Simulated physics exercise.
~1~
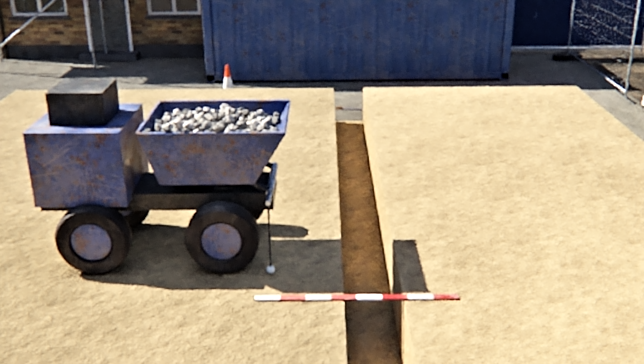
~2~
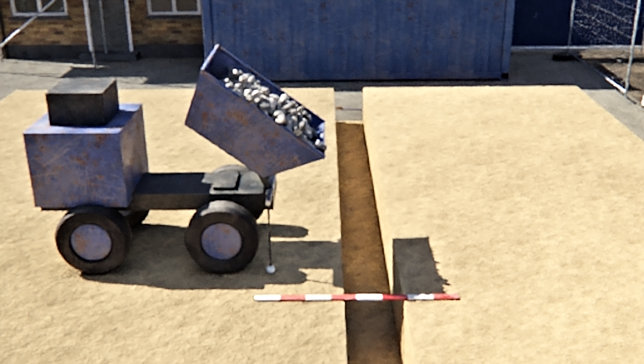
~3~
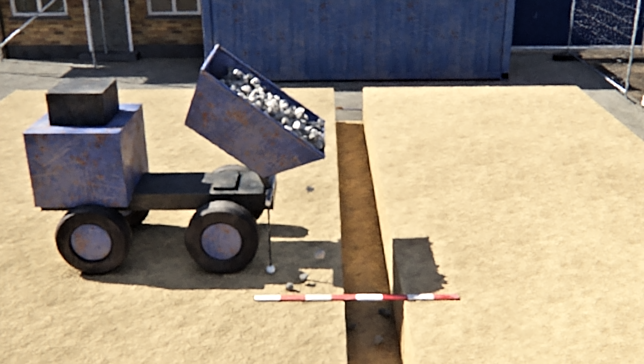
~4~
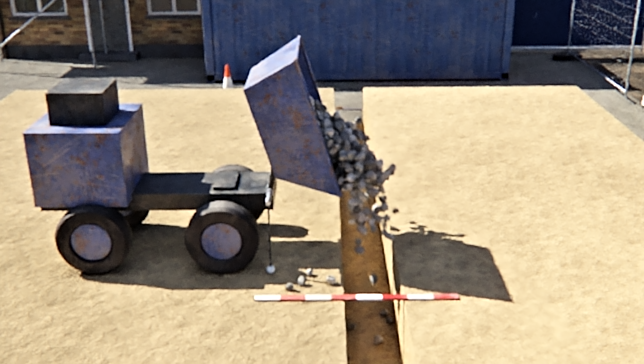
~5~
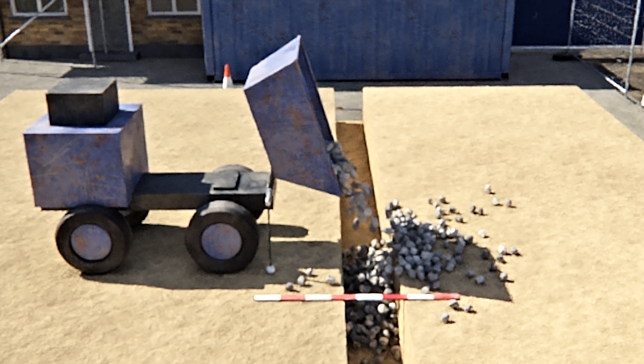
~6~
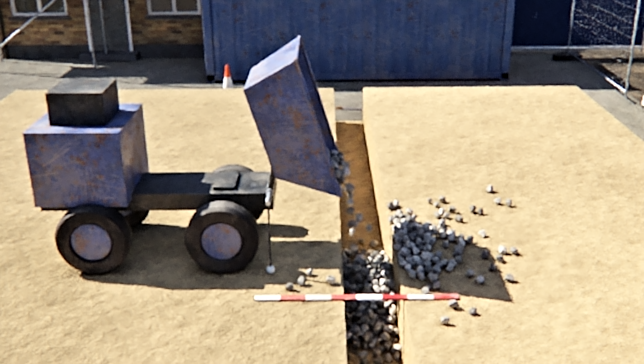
At the start, a blue dumper stands on sandy ground, its level skip heaped with grey stones, facing a narrow trench to its right with a red and white staff lying across it. The skip tips partway toward the trench and pauses, and a few stones drop near its edge. It then swings up steeply, and the stones pour out in a thick stream. Many fall into the trench, while others scatter on the sand beyond and a few lie short of it. Finally the skip stays steeply tipped, with some stones still at its lower lip.
